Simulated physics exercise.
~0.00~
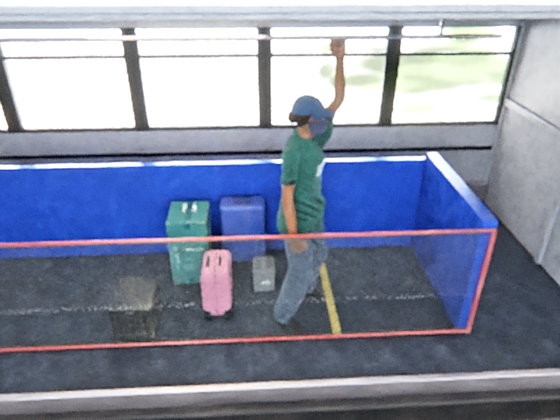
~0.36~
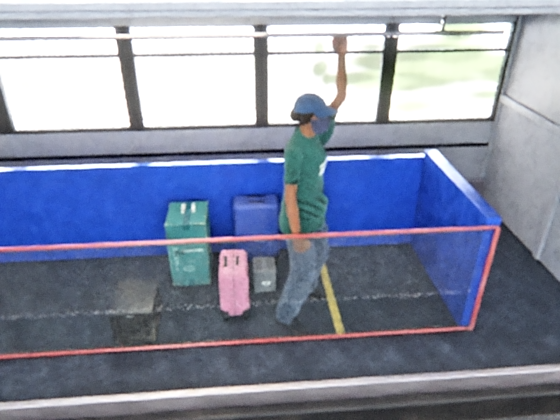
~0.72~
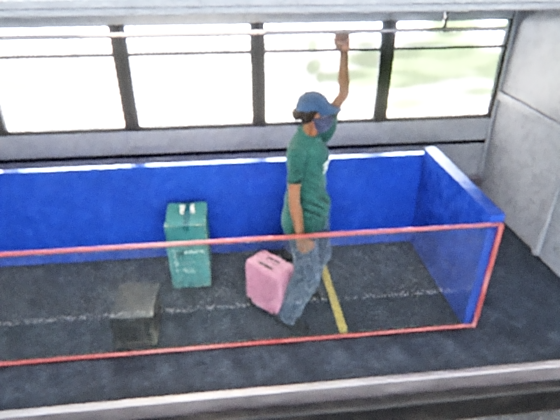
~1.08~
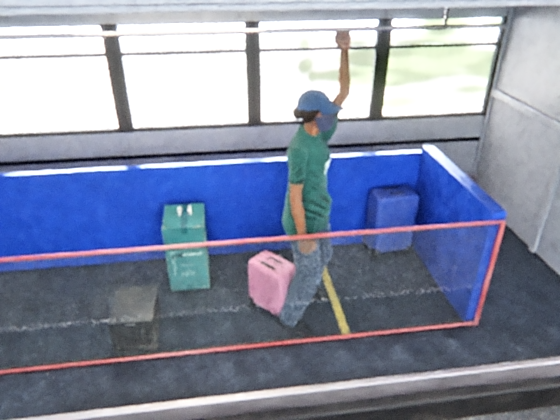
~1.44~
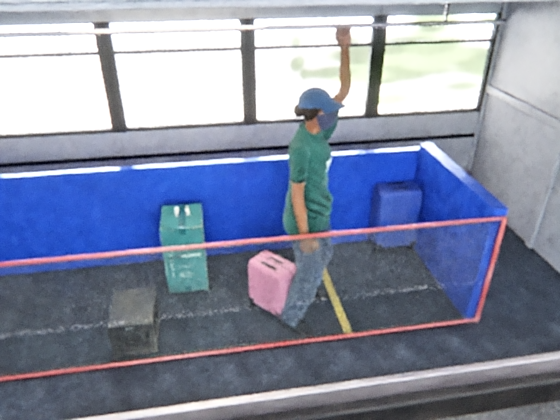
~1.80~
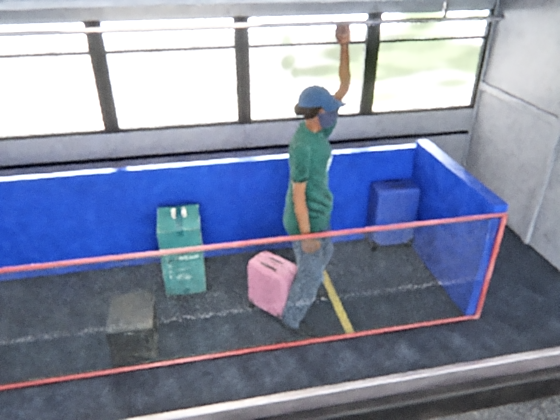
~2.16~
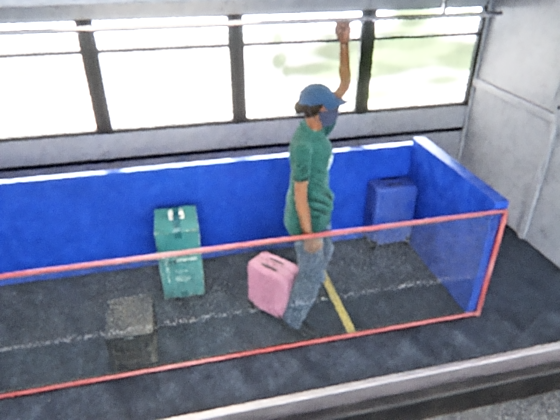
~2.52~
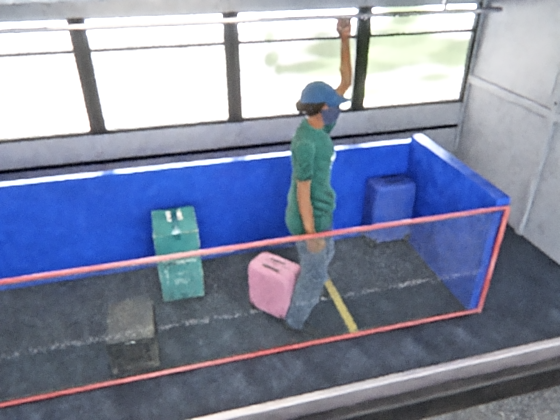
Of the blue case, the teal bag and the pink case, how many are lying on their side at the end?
None of them are lying on their side, as the blue case, the teal bag and the pink case all end upright.
A blue case rolls past the yellow line while a pink one stops against a traveller.
